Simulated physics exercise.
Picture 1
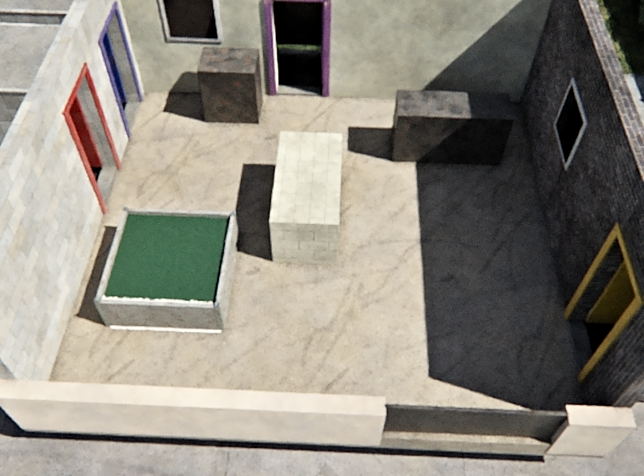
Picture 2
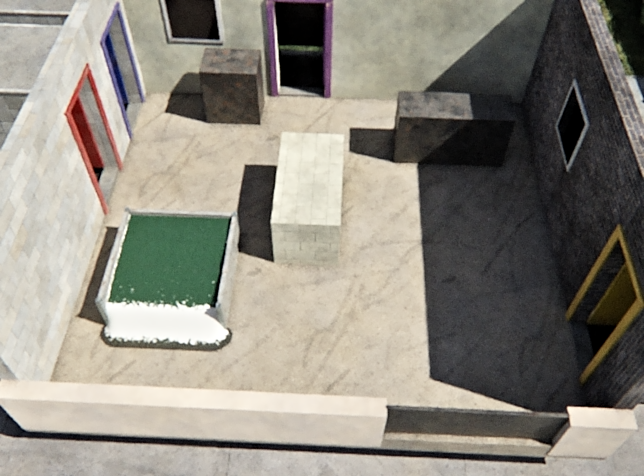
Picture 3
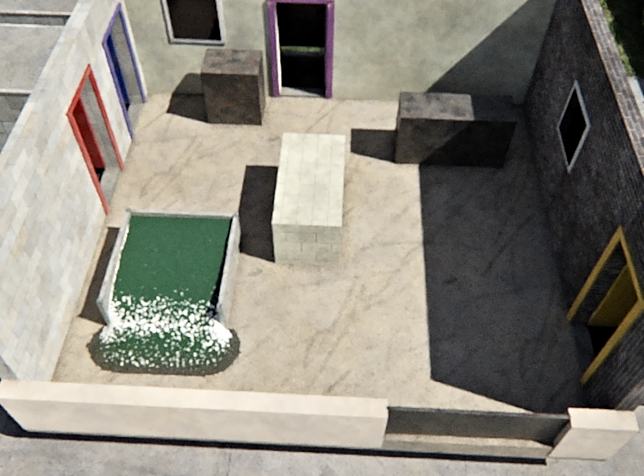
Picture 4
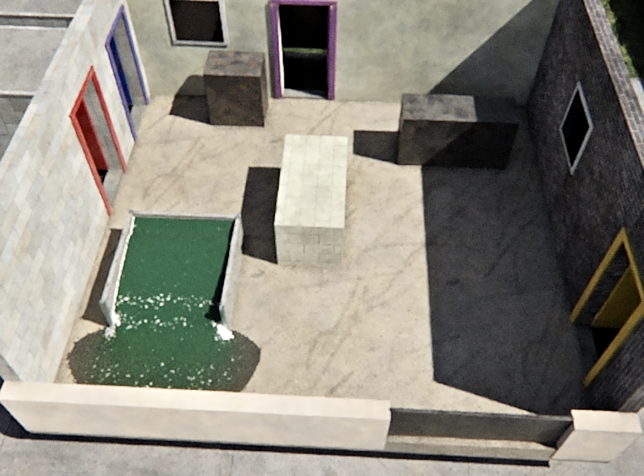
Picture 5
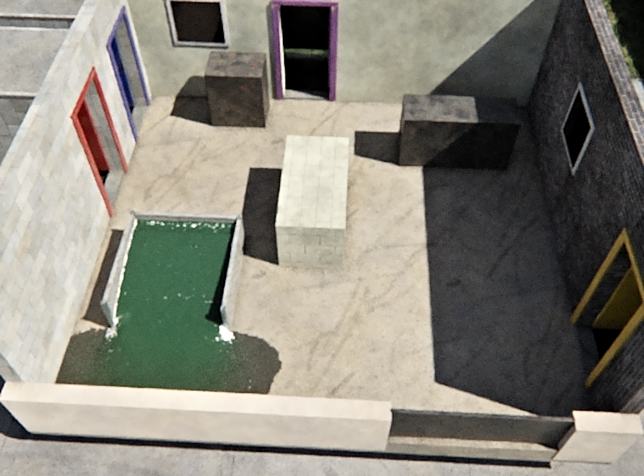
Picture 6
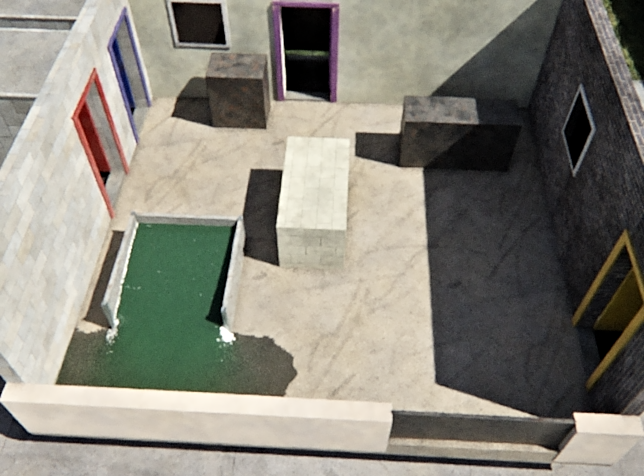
In this clip, seen from above, green water pours out of the near side of a low tank in a walled yard, foaming white at first, then spreading across the pale floor toward the front wall as a darker, calmer pool.
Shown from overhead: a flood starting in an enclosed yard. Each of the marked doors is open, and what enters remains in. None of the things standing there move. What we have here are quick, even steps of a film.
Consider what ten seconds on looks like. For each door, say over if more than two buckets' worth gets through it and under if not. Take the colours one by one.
The yellow door will be over the cap; the purple door will be at or under the cap; the blue door will be over the cap; the red door will be at or under the cap.
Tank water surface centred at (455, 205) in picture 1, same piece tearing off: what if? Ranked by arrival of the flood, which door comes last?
Answer - the purple one.
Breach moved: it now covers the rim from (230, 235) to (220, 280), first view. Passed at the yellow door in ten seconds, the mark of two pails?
With the breach moved, the yellow one crosses the threshold.
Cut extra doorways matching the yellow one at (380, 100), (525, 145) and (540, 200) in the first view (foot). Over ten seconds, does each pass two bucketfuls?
Each in turn, the new doors: Remains within bounds, remains within bounds, remains within bounds.
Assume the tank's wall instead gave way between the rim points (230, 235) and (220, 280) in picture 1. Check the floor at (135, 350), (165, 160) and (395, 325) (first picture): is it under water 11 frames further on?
Following the listed order, the three come out not reached, not reached and reached by the spill.
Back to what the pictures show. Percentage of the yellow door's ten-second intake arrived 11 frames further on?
By my reckoning, 0 percent.
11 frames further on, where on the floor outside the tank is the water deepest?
Deepest point: Roughly (48, 409).
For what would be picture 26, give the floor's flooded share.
Near 50 in a hundred.
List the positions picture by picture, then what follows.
In the first frame, the tank at (170, 258) is whole and still.
In the second frame, the front is at (223, 341), out from the gap at (165, 320).
In the third frame, water pours out at (166, 321) and has run to (96, 351).
In the fourth frame, the front is at (85, 383), out from the gap at (169, 323).
In the fifth frame, water pours out at (171, 324) and has run to a hidden place.
In the sixth frame, water pours out at (171, 325) and has run to a hidden place.
A moment on, water covers 10 % of the floor; the yellow door not reached, the purple door not reached, the blue door not reached, the red door not reached.
Next, water covers 20 % of the floor; the yellow door not reached, the purple door not reached, the blue door not reached, the red door not reached.
Then, water covers 50 % of the floor; the yellow door under two buckets in, the purple door not reached, the blue door wet at the sill, nothing in, the red door wet at the sill, nothing in.
Later, water covers 65 % of the floor; the yellow door over two buckets in, the purple door wet at the sill, nothing in, the blue door under two buckets in, the red door wet at the sill, nothing in.
In the end, water covers 90 % of the floor; the yellow door over two buckets in, the purple door wet at the sill, nothing in, the blue door over two buckets in, the red door wet at the sill, nothing in.
